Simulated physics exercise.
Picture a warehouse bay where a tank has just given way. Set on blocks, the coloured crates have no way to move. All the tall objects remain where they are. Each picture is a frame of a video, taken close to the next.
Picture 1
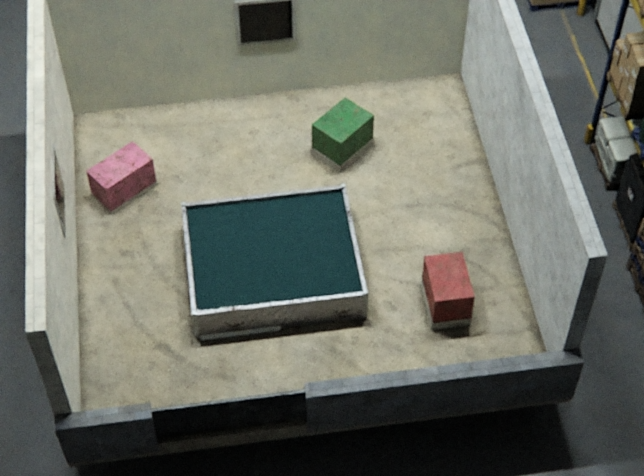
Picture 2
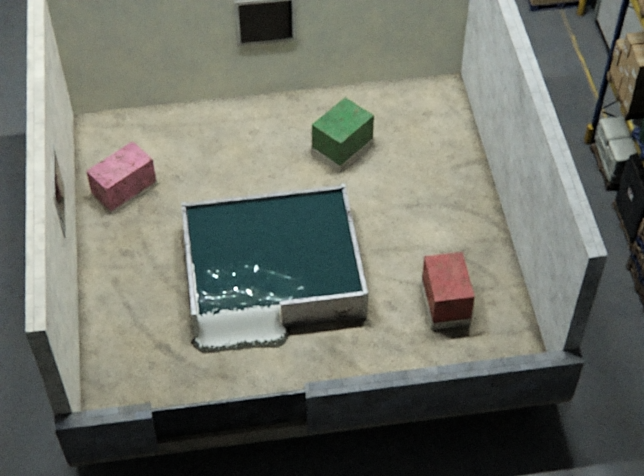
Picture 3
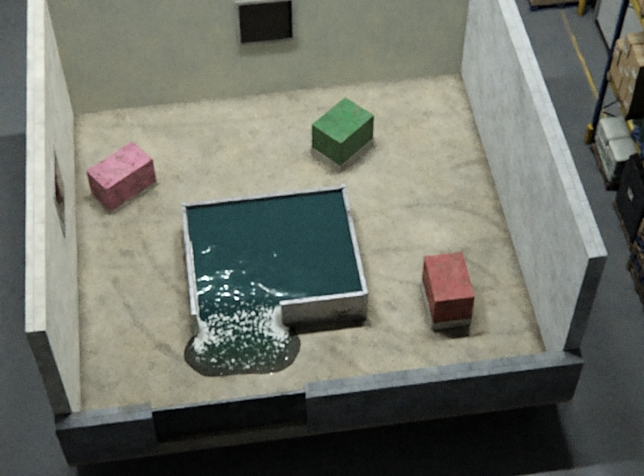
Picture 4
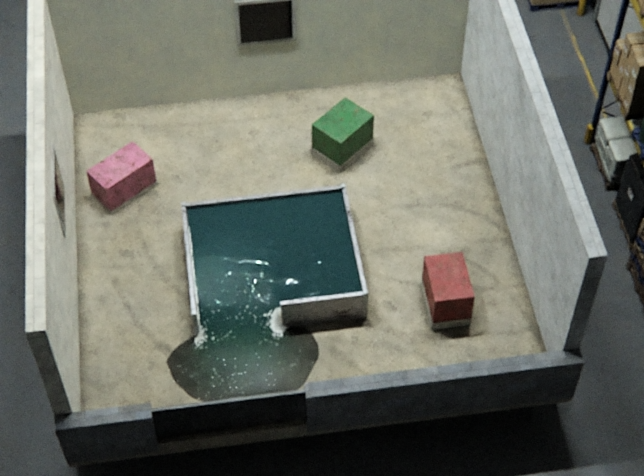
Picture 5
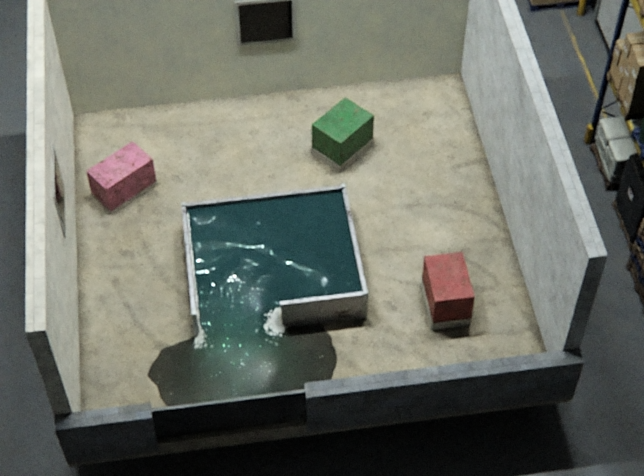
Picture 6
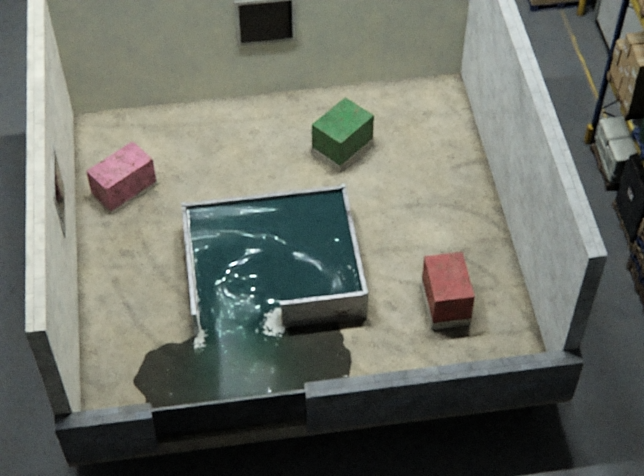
Water pours through a gap at the left of the near side of an open, dark-green-filled tank, in a sandy-floored, walled bay seen from high above by a still camera. A pink crate sits at the left, a green one behind the tank and a red one at the right, all motionless. The foaming spill spreads toward the low front wall, then widens sideways along it as ripples cross the tank.
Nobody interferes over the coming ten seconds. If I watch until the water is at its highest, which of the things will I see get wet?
One by one: The green crate is protected by its plinth, the red crate is protected by its plinth, the pink crate is not protected by its plinth.
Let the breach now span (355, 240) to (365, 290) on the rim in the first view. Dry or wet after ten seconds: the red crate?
Result: Red crate is swamped.
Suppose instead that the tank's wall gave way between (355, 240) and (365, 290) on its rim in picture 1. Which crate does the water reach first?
The red crate.
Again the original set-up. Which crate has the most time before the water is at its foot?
That would be the green-painted one.
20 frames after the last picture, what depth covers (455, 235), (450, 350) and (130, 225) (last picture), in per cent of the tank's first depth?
Taking the places in turn, I get roughly 0, 8 and 8 percent.
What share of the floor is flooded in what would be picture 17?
It comes out near 25 percent.
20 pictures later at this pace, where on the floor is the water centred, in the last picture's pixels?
It's close to (253, 316).
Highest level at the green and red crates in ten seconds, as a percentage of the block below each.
Close to 50 per cent, and close to 80 per cent, in that order.
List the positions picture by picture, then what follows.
Still water in the open tank at (272, 251), in the first picture.
The front is at (199, 344), out from the gap at (240, 322), in the second picture.
The front is at (280, 365), out from the gap at (240, 324), in the third picture.
The front is at a hidden place, out from the gap at (240, 324), in the fourth picture.
Water pours out at (240, 324) and has run to a hidden place, in the fifth picture.
The front is at a hidden place, out from the gap at (240, 324), in the sixth picture.
A moment on, water covers 10 % of the floor; the green crate not reached, the red crate not reached, the pink crate not reached.
Next, water covers 25 % of the floor; the green crate not reached, the red crate water round its plinth, the pink crate not reached.
Then, water covers 45 % of the floor; the green crate not reached, the red crate water round its plinth, the pink crate water round its plinth.
Later, water covers 85 % of the floor; the green crate water round its plinth, the red crate water round its plinth, the pink crate water round its plinth.
In the end, water covers 100 % of the floor; the green crate stayed above the water, the red crate stayed above the water, the pink crate was topped.
